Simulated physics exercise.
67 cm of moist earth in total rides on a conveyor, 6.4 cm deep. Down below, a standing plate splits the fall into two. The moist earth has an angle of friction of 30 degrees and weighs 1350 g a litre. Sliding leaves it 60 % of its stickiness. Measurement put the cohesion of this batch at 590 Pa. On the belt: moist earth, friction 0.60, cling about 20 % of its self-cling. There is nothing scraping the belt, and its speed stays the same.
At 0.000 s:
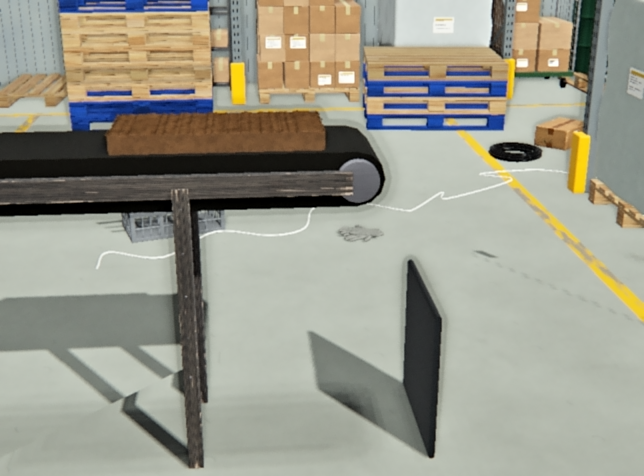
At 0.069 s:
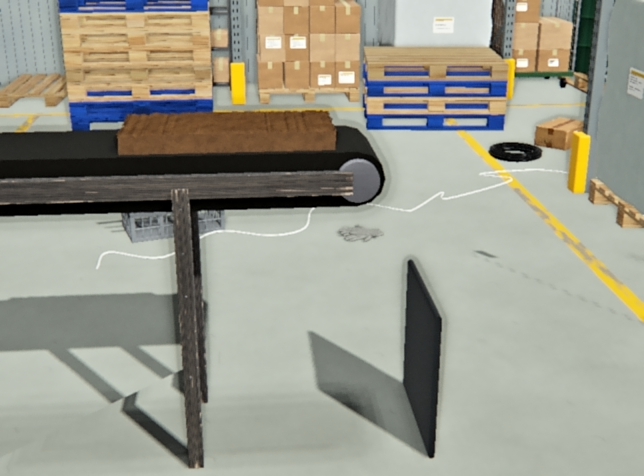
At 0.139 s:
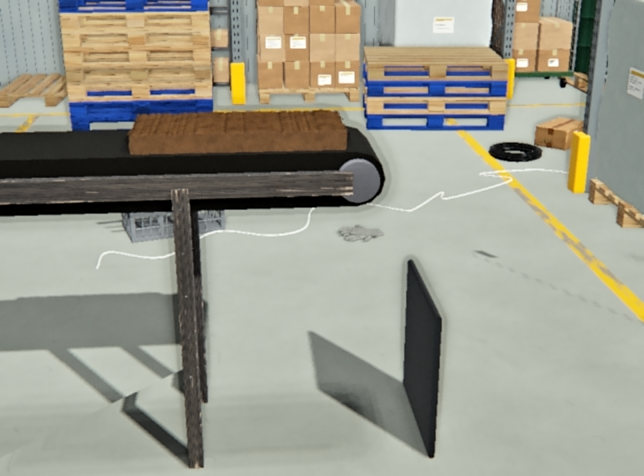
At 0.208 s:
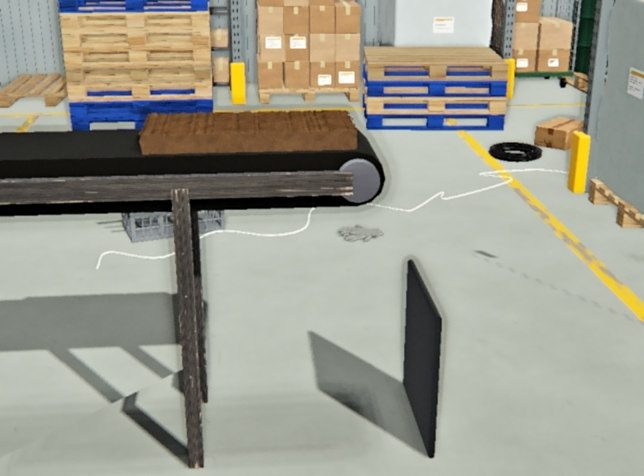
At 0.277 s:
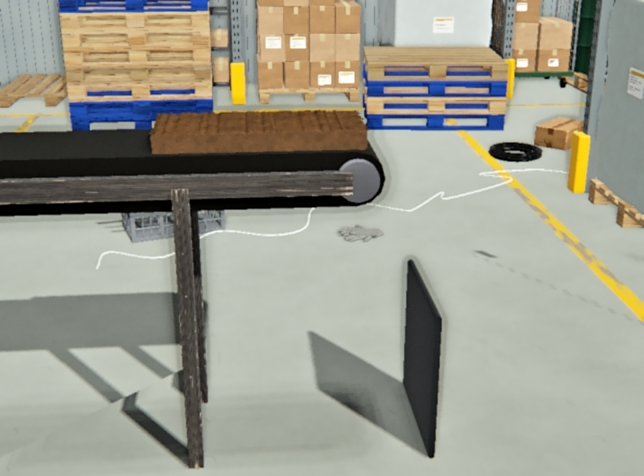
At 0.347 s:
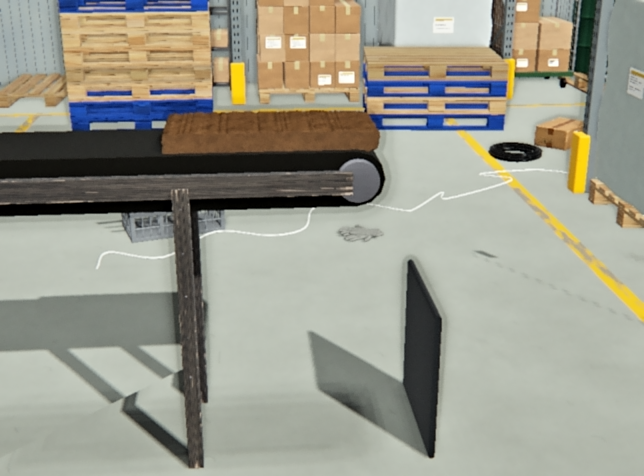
The clip opens on a long brown slab of moist earth lying on a black conveyor belt in a warehouse, with a dark upright plate standing below to the right. The slab slides slowly and steadily rightward in one piece, until its front edge reaches slightly past the top of the end roller.
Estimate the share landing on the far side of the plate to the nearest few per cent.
About 31 %.
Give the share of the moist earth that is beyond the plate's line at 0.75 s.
It comes to around 3 percent.
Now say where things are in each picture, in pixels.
Front end of the moist earth at (325, 145), in the first frame.
Front end of the moist earth at (335, 145), in the second frame.
Front end of the moist earth at (346, 145), in the third frame.
Front end of the moist earth at (357, 144), in the fourth frame.
Front end of the moist earth at (368, 137), 5 % of it past the top of the roller, in one piece, in the fifth frame.
Front end of the moist earth at (379, 137), 11 % of it past the top of the roller, in one piece, in the sixth frame.
By 0.75 s, 3 % is beyond the plate's line.
By 1.24 s, 12 % is beyond the plate's line.
By 1.72 s, 21 % is beyond the plate's line.
By 2.20 s, 31 % is beyond the plate's line.
By 3.61 s, at the end, 31 % is beyond the plate's line.
